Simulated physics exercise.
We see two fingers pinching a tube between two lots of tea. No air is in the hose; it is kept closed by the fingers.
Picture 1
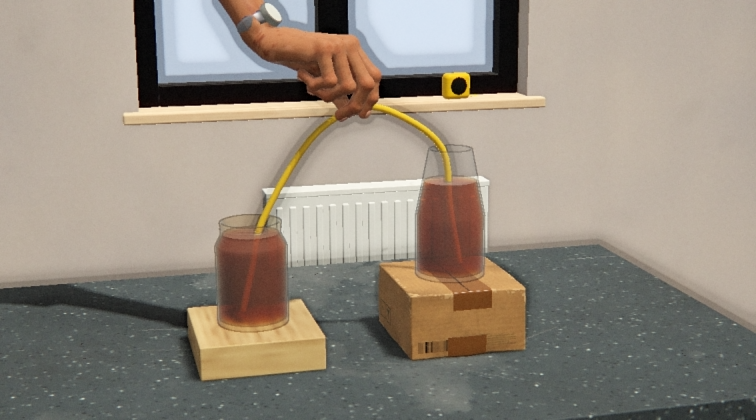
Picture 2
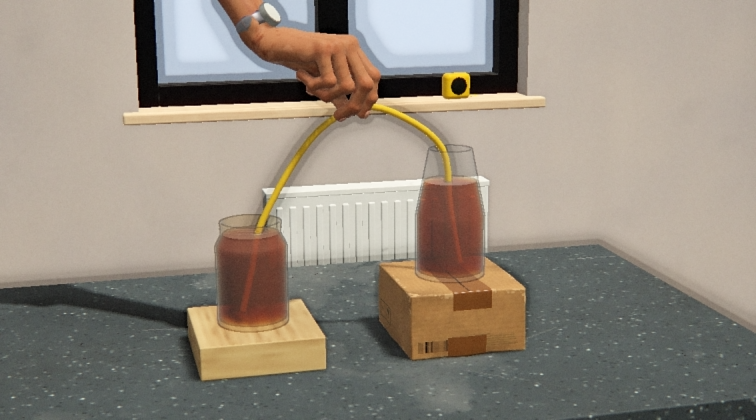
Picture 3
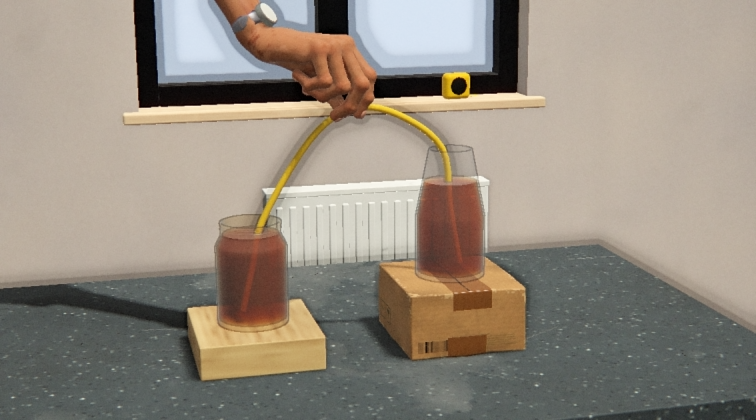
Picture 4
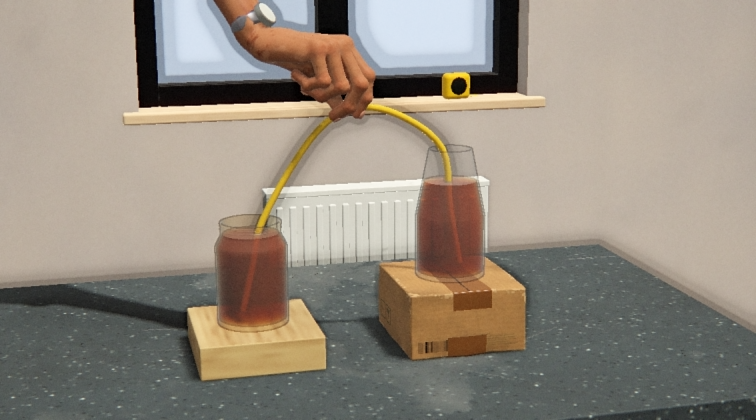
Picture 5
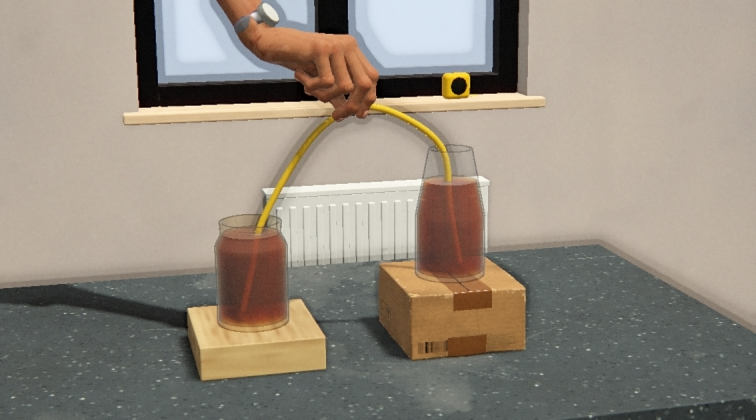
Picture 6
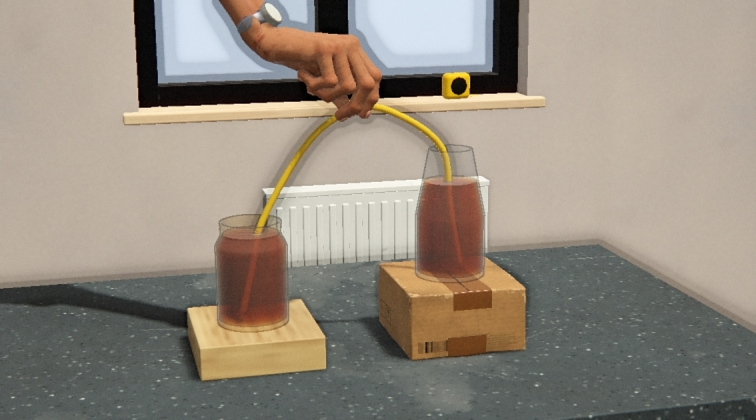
A hand wearing a watch pinches the top of a yellow hose arched between a jar on a wooden block at left and a vase on a taller cardboard box at right. The hand shifts only very slightly, while the reddish-brown liquid in both containers stays at the same level.
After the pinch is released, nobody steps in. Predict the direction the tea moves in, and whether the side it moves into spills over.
It flows: To the left; one that fills: Spills over.
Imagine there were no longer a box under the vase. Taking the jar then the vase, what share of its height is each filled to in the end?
Levels, in order: About 75 / 85 %.
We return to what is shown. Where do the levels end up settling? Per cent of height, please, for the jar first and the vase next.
100 and 50 per cent, roughly.
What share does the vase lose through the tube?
Close to 25 %.
Next, the jar is full to the brim; the vase is about two thirds full.
After that, the jar is full to the brim; the vase is about half full; the lower one has run over.
Finally, the jar is full to the brim; the vase is about half full; the lower one has run over; the two surfaces are level.
